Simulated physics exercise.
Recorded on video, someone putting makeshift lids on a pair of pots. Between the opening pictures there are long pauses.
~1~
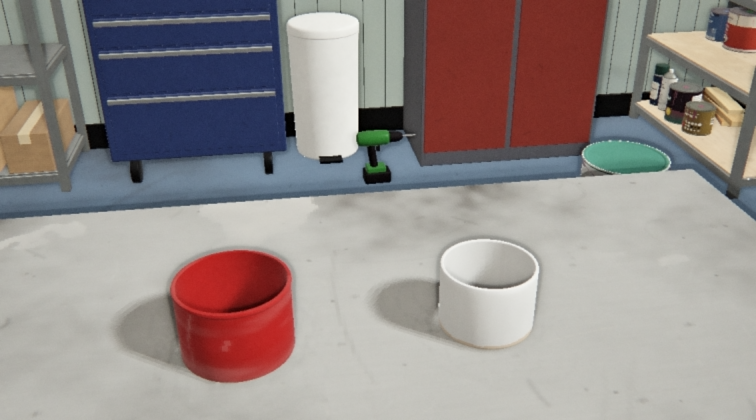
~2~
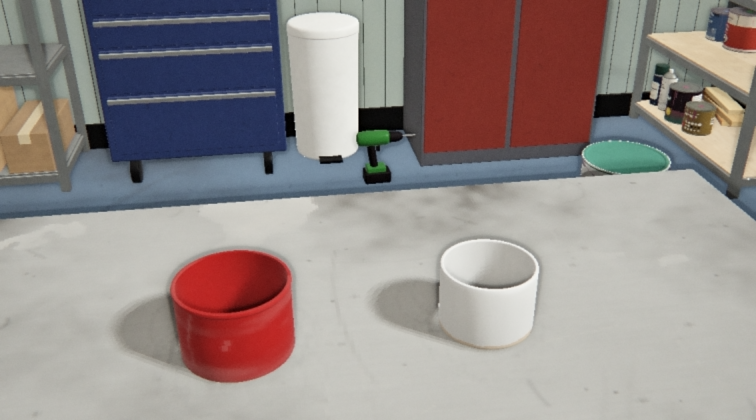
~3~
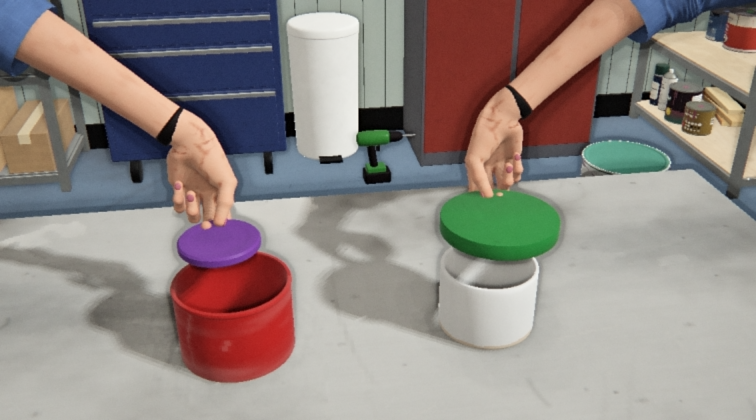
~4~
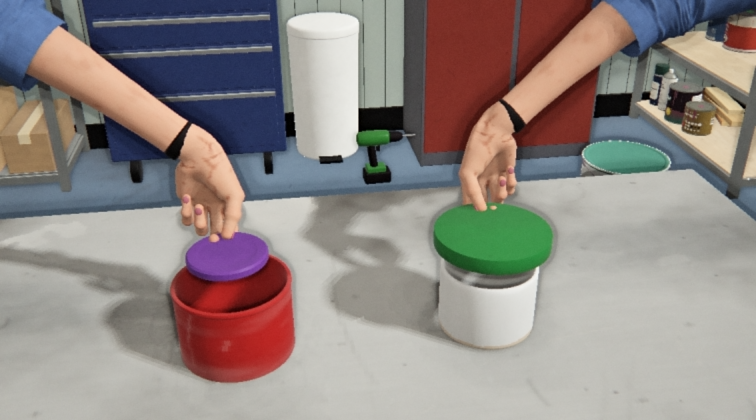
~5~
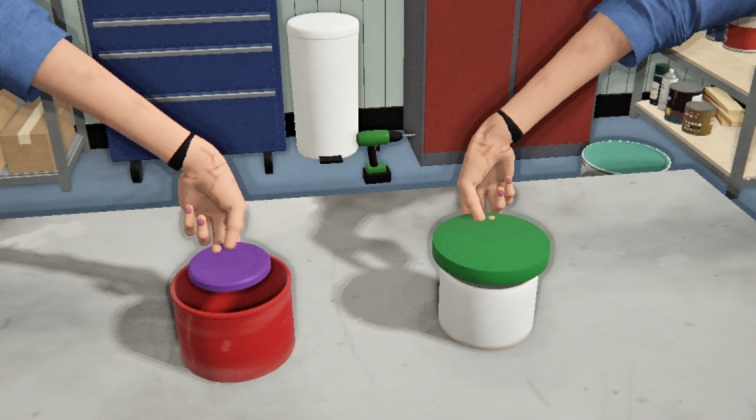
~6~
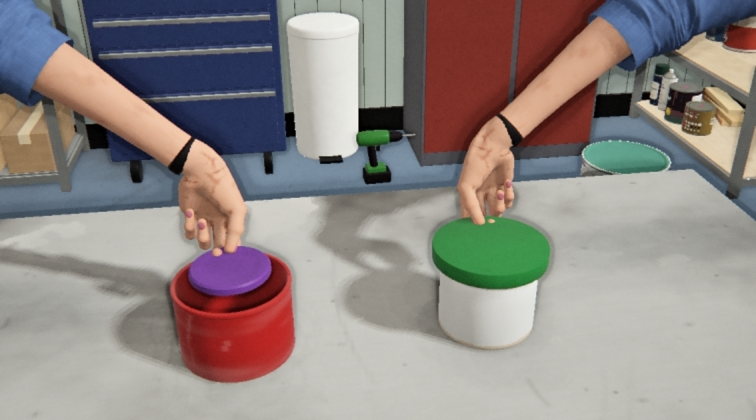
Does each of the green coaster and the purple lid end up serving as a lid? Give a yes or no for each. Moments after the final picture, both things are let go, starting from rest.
Answers: Green coaster - yes; purple lid - no.
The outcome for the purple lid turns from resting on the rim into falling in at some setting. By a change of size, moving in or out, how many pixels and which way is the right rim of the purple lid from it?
Push it right about 16 pixels and you reach the switch.
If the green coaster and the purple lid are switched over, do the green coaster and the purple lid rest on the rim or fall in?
Swapped, the green coaster does not fall in; the purple lid tumbles in.
Then, 0.14 s later than the last frame, green coaster sitting on the rim near (490, 256); purple lid shifted a little near (234, 303).
When it is over, the green coaster covers the opening, near (490, 256); the purple lid drops inside, near (238, 339).
